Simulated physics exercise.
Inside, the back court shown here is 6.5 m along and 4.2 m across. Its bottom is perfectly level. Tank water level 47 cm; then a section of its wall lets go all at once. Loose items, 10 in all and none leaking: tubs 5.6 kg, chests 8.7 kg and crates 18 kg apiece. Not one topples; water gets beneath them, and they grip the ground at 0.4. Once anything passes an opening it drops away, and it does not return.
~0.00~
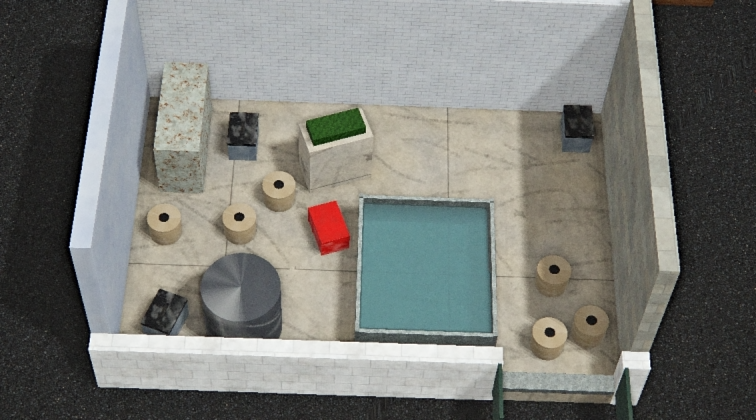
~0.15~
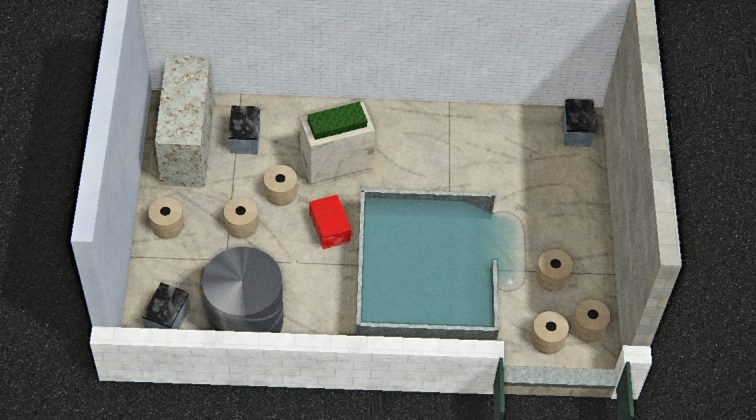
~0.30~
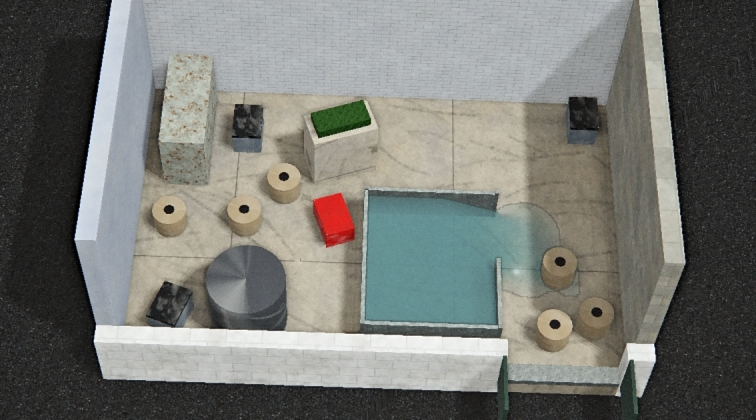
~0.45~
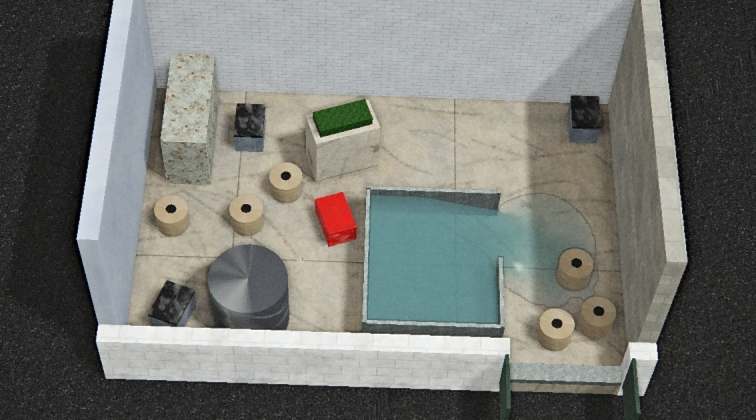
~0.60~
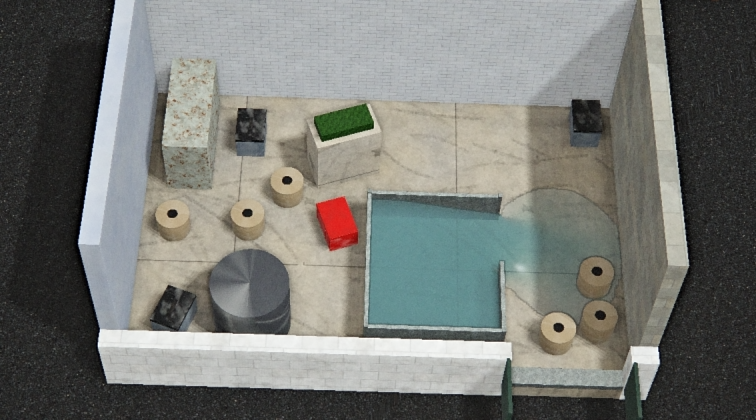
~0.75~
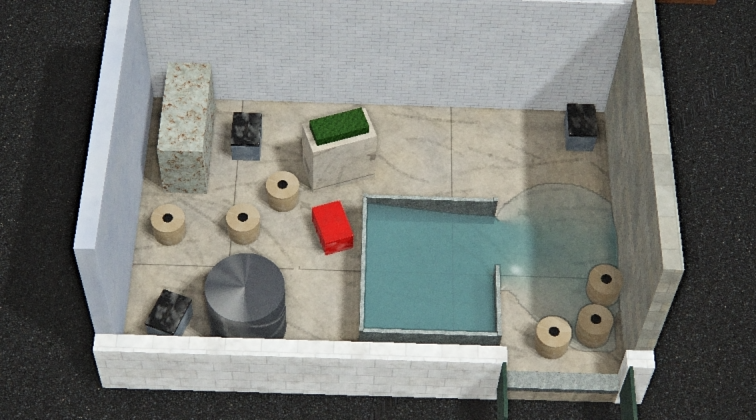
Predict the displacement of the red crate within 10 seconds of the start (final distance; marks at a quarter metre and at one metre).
It comes to rest near its start.
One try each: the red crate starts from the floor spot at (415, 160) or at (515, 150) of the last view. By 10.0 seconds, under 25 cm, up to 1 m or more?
Spot one - it creeps some distance; spot two - it creeps some distance.
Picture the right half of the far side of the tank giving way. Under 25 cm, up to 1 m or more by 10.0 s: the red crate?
Under that change, the red crate keeps its spot.
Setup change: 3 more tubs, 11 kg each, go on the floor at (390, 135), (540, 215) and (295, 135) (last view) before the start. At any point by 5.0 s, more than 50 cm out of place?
Respectively: Greater, greater, smaller.
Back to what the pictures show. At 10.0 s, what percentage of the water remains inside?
Remaining: Approx. 72 per cent.
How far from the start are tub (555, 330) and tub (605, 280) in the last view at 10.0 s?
Lab note: Item 1 at 50 cm, item 2 gone out.
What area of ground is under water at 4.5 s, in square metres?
Near 17 m2 in all.
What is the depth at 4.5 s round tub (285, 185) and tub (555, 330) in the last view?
Depths: Near 0 cm, then near 3 cm.
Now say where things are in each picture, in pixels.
The first frame shows the red crate at (329, 222) rests on the ground; 3.4 m2 under water; 0 of 10 have shifted.
The second frame shows the red crate at (330, 216) rests on the ground; 3.9 m2 under water; 0 of 10 have shifted.
The third frame shows the red crate at (334, 214), on the bottom; 4.4 m2 under water; 0 of 10 have shifted.
The fourth frame shows the red crate at (336, 213) rests on the ground; 5.1 m2 under water; 1 of 10 have shifted.
The fifth frame shows the red crate at (337, 217), on the bottom; water covers 5.9 m2; 1 of 10 have shifted.
The sixth frame shows the red crate at (333, 221) rests on the ground; 6.5 m2 under water; 1 of 10 have shifted.
After 2.0 s the red crate is near (333, 221), 0.0 m from its start, aground; 0 of 10 are out; 1 afloat.
After 4.5 s the red crate is near (333, 221), 0.0 m from its start, aground; 2 of 10 are out; 1 afloat.
After 7.0 s the red crate is near (331, 222), 0.0 m from its start, aground; 2 of 10 are out; 2 afloat.
After 10.0 s the red crate is near (331, 222), 0.0 m from its start, aground; 2 of 10 are out; 4 afloat.
